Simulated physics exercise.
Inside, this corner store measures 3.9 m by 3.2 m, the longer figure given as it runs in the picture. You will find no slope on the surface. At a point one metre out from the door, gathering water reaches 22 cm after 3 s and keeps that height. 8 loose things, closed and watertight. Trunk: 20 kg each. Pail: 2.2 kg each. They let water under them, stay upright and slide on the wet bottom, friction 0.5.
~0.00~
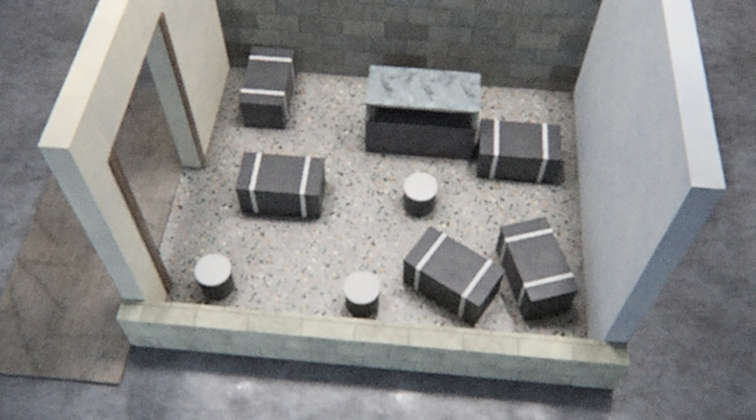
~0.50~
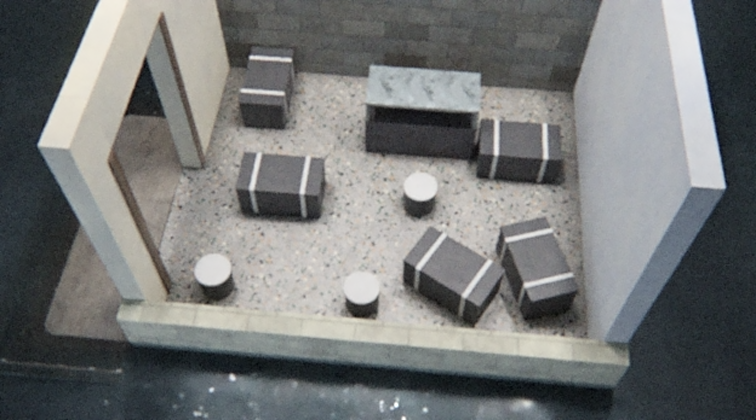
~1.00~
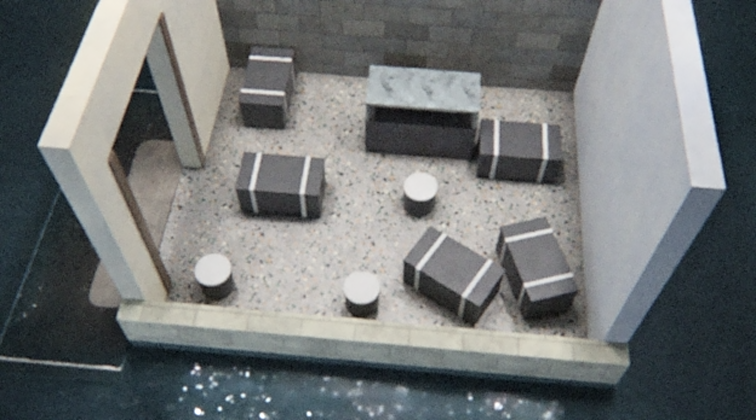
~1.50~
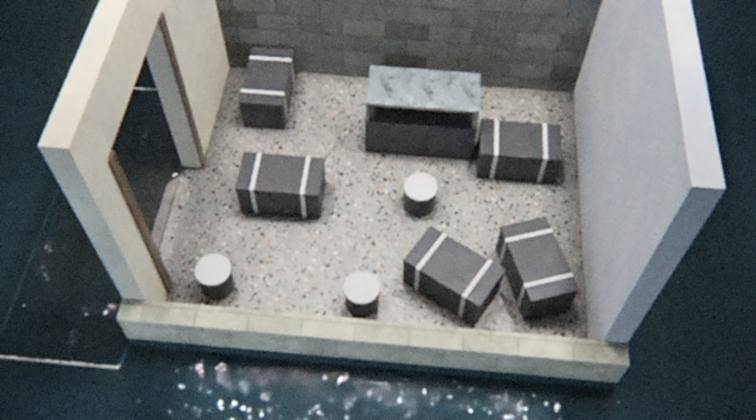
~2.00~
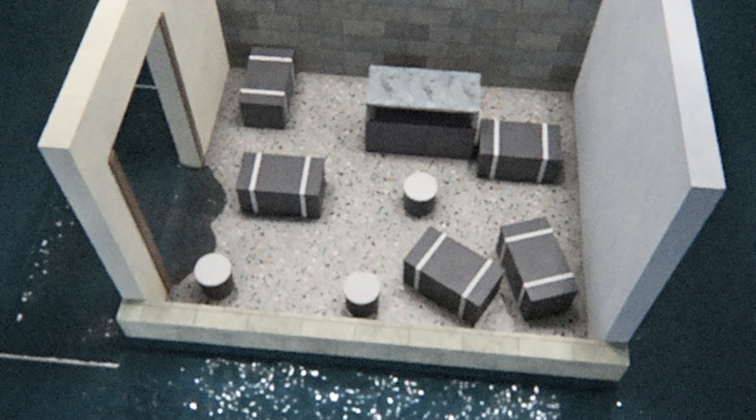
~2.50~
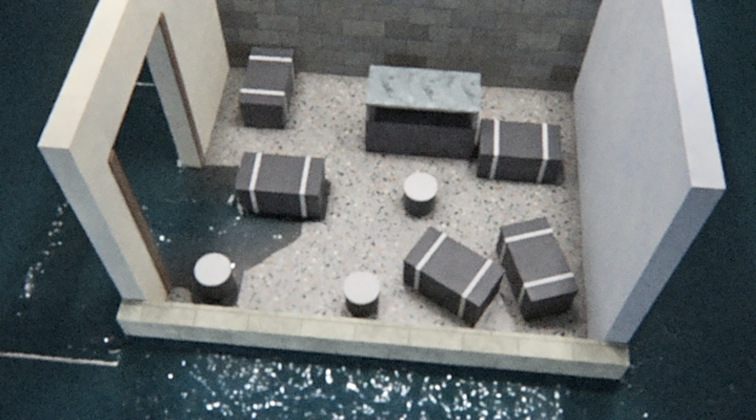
A small roofless room with pale walls, a grey brick back wall and a speckled floor is seen from high above, with an open doorway on the left. Five dark trunks with white straps and three pale round pails stand around a green-topped counter at the back. Dark water covers the ground outside, then spreads through the doorway across the left floor, while the objects and camera stay still.
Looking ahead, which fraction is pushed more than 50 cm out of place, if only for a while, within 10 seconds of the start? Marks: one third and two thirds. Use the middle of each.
Two in three or more.
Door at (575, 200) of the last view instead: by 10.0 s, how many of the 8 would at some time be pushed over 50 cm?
6.
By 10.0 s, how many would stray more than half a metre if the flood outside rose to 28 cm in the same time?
Count: 8.
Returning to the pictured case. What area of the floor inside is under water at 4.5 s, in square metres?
I'd put it close to 8.0 m2.
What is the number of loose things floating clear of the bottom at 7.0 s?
Answer: 7.
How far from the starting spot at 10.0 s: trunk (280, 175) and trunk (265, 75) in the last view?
One is off by 200 cm, the other by 40 cm, in the order asked.
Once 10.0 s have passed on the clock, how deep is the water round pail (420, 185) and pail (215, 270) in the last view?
Close to 19 and 18 centimetres.
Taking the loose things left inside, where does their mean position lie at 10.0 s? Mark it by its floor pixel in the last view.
It sits at about (483, 178).
After 3.5 s 0 of 8 are over 50 cm from their spots; 0 afloat.
After 4.5 s 2 of 8 are over 50 cm from their spots; 1 afloat.
After 7.0 s 6 of 8 are over 50 cm from their spots; 7 afloat.
After 10.0 s 7 of 8 are over 50 cm from their spots, and 7 have been at some point; 8 afloat.
